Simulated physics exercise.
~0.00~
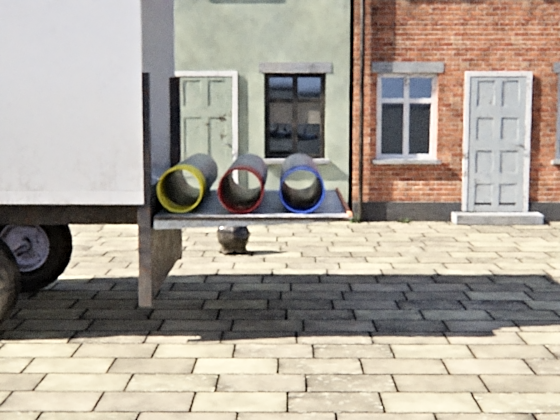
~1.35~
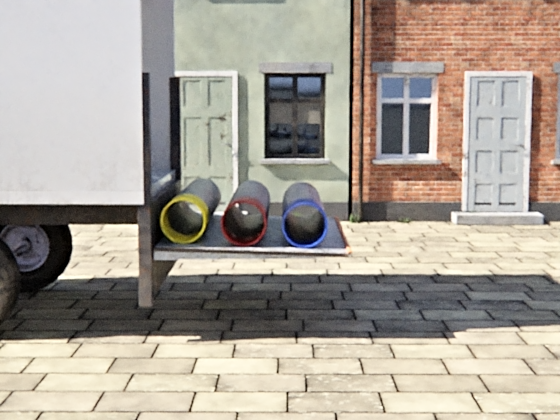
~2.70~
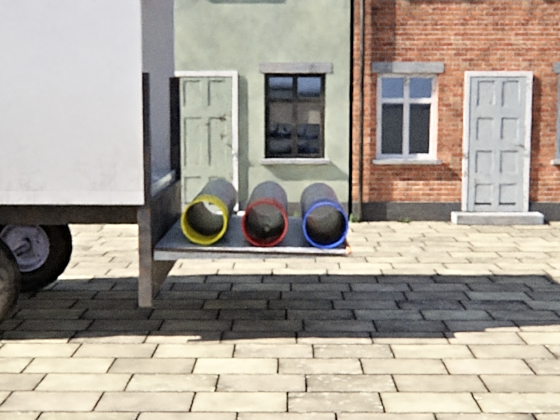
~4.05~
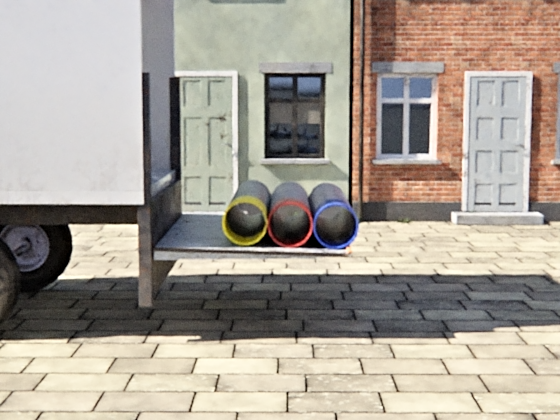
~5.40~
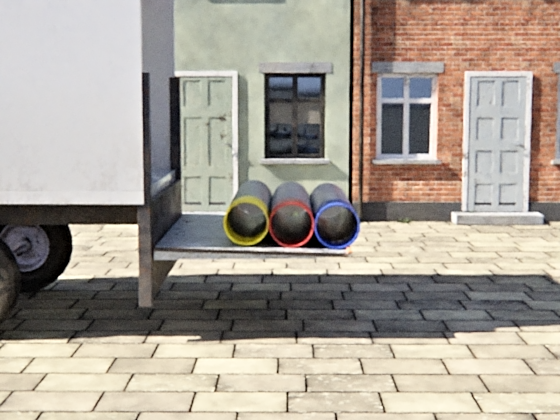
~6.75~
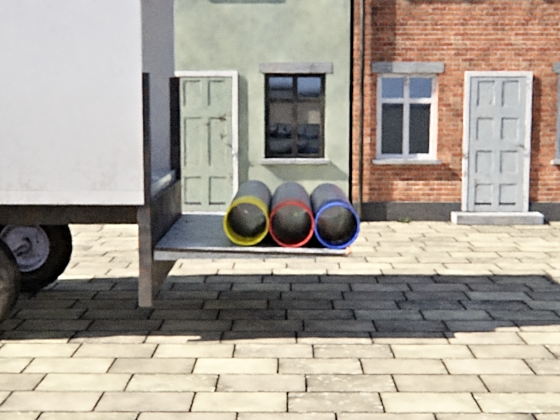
Three pipes with yellow, red and blue rims rolling right across a lorry's lowered lift plate, bunching together near its edge and resting there.
